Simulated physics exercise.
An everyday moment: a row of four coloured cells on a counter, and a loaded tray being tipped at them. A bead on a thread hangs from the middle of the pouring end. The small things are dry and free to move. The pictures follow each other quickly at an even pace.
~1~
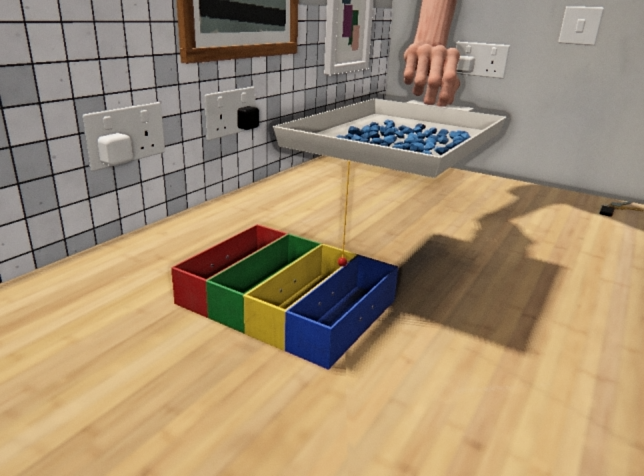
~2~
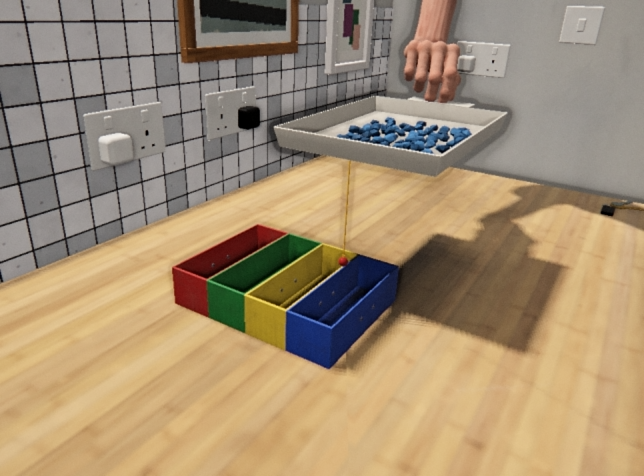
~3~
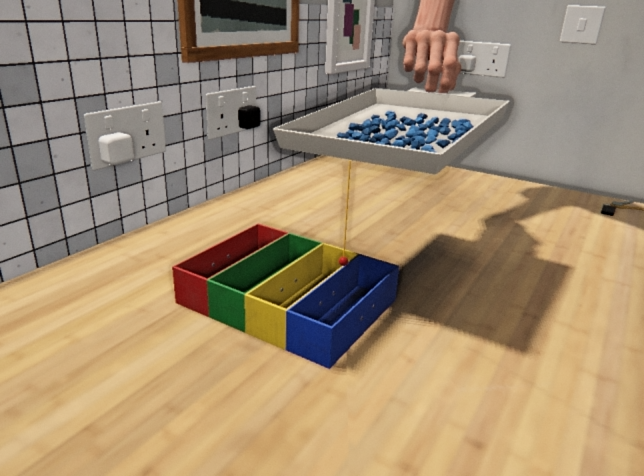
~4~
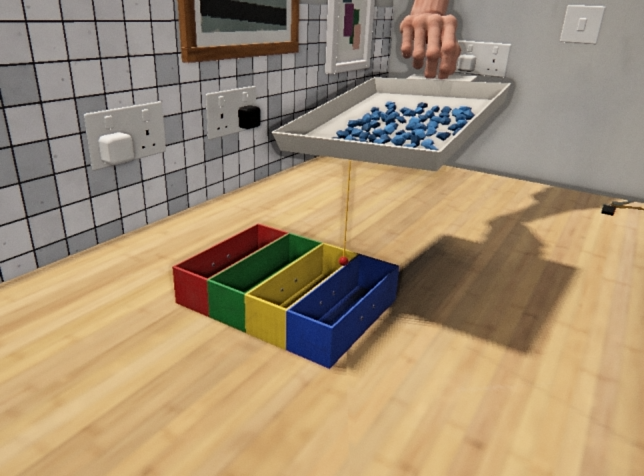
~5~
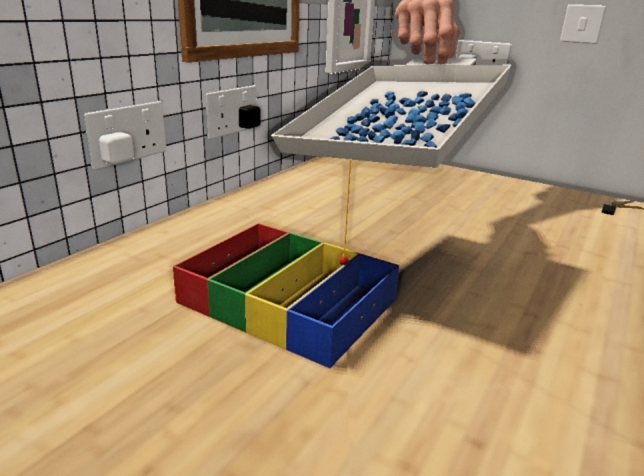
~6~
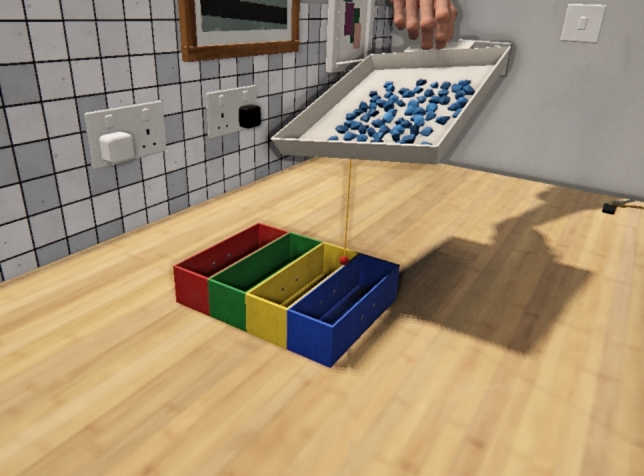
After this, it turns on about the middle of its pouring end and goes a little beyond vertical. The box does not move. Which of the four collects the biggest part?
Fullest: The green cell.
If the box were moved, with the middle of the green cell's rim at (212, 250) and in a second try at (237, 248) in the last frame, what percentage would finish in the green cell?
Near 0 % and 0 %.
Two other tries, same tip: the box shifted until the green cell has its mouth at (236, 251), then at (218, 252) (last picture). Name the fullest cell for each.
The first try: Yellow. The second: The yellow one.
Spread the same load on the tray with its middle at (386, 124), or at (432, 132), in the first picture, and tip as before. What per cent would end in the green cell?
Roughly 70 per cent, and 70 per cent.
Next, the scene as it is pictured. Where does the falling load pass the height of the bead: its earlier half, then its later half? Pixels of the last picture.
Early half (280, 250), late half (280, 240).
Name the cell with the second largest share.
It is that yellow cell.
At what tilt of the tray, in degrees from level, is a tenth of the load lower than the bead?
At about 85°.
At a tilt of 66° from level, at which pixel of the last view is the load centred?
Roughly at (322, 141).
Soon after the last picture, tray tipped steeply; nearly all on the tray; a stray few in the green cell.
A little later, tray tipped past a quarter turn; a small part on the tray; about half in the green cell; about a quarter in the yellow cell; a stray few in the blue cell; a stray few in the red cell; about a quarter falling or outside the box.
Later still, tray tipped past a quarter turn; most in the green cell; about a quarter in the yellow cell; a stray few in the blue cell; a stray few in the red cell.
At rest, tray tipped past a quarter turn; most in the green cell; about a quarter in the yellow cell; a stray few in the blue cell; a stray few in the red cell.
